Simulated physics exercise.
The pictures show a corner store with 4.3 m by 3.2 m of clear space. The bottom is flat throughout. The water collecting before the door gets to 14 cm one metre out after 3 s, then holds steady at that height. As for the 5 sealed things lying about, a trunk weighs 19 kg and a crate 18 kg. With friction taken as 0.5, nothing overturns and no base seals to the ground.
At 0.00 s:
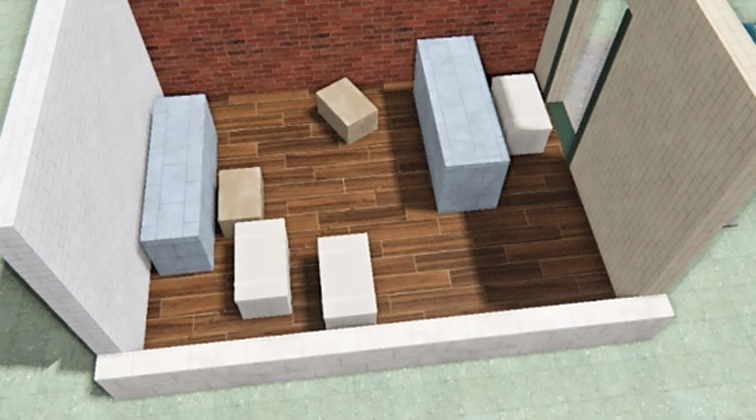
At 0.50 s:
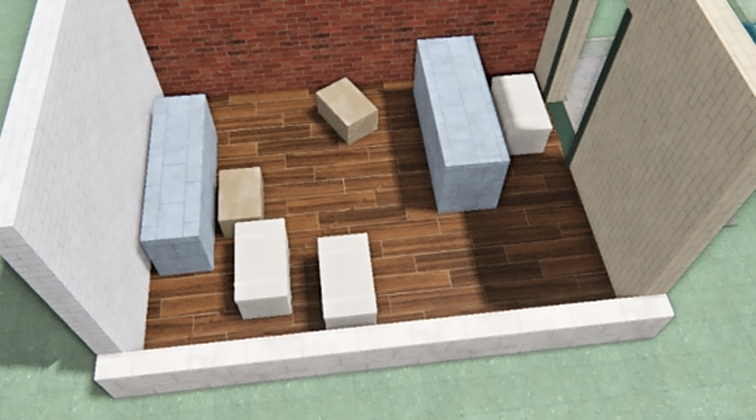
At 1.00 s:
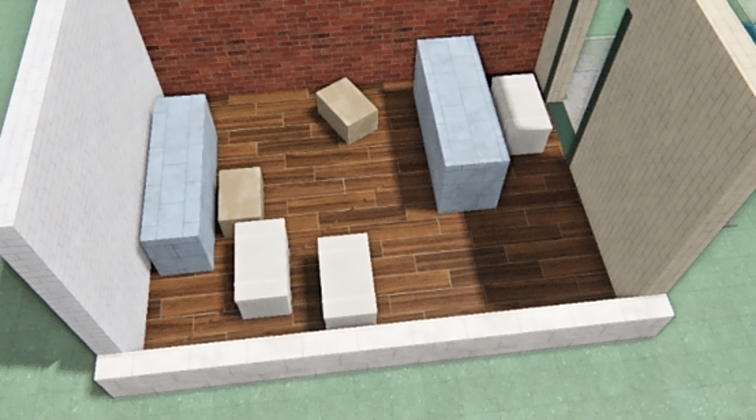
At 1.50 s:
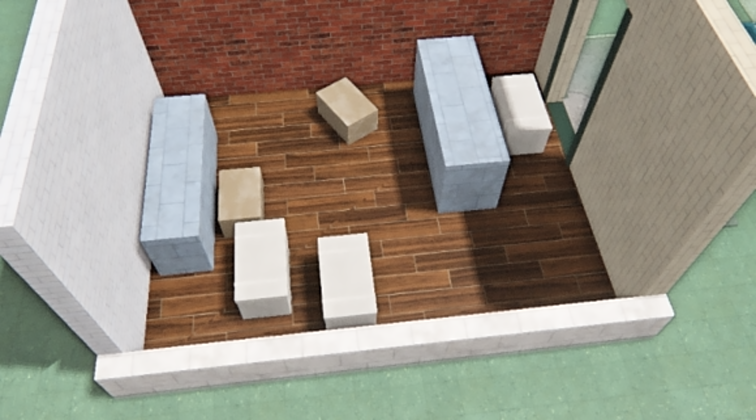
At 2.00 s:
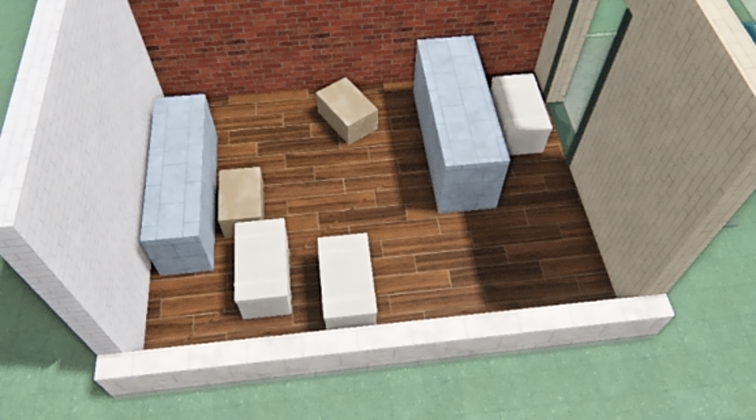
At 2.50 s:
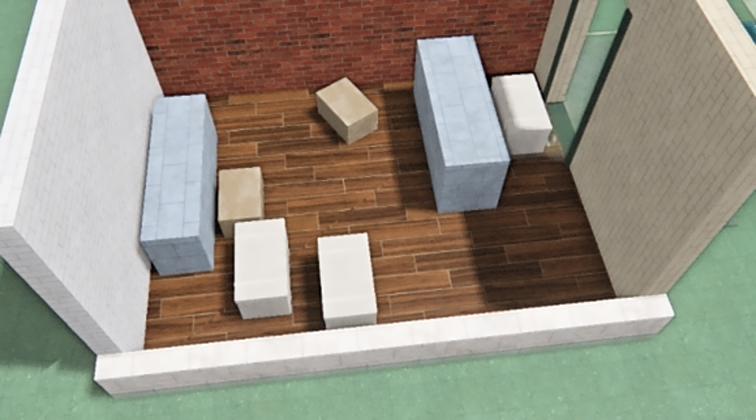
To begin with, pale blue blocks and smaller white and tan boxes stand still on the dry wooden floor of a brick-backed room, while the ground outside turns a deeper green. Nothing inside shifts, and then a small patch of water appears just inside the doorway at the right.
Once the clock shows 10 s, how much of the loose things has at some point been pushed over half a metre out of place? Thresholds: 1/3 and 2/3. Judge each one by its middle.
It will be a small share, shy of a third.
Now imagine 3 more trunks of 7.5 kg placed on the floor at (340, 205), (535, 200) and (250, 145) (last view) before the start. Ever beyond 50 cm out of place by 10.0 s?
In turn: Within the mark, beyond the mark, within the mark.
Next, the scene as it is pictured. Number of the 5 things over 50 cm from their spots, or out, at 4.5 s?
The number by then is 0.
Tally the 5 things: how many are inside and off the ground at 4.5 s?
At that point I count 0.
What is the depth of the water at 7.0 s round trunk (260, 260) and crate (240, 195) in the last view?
0 and 0 cm.
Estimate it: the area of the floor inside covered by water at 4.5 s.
I'd put it close to 3.5 m2.
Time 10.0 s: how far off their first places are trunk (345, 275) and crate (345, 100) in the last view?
Respectively 0 and 0 cm.
After 3.5 s 0 of 5 are over 50 cm from their spots; 0 afloat.
After 4.5 s 0 of 5 are over 50 cm from their spots; 0 afloat.
After 7.0 s 0 of 5 are over 50 cm from their spots; 1 afloat.
After 10.0 s 0 of 5 are over 50 cm from their spots, and 0 have been at some point; 1 afloat.
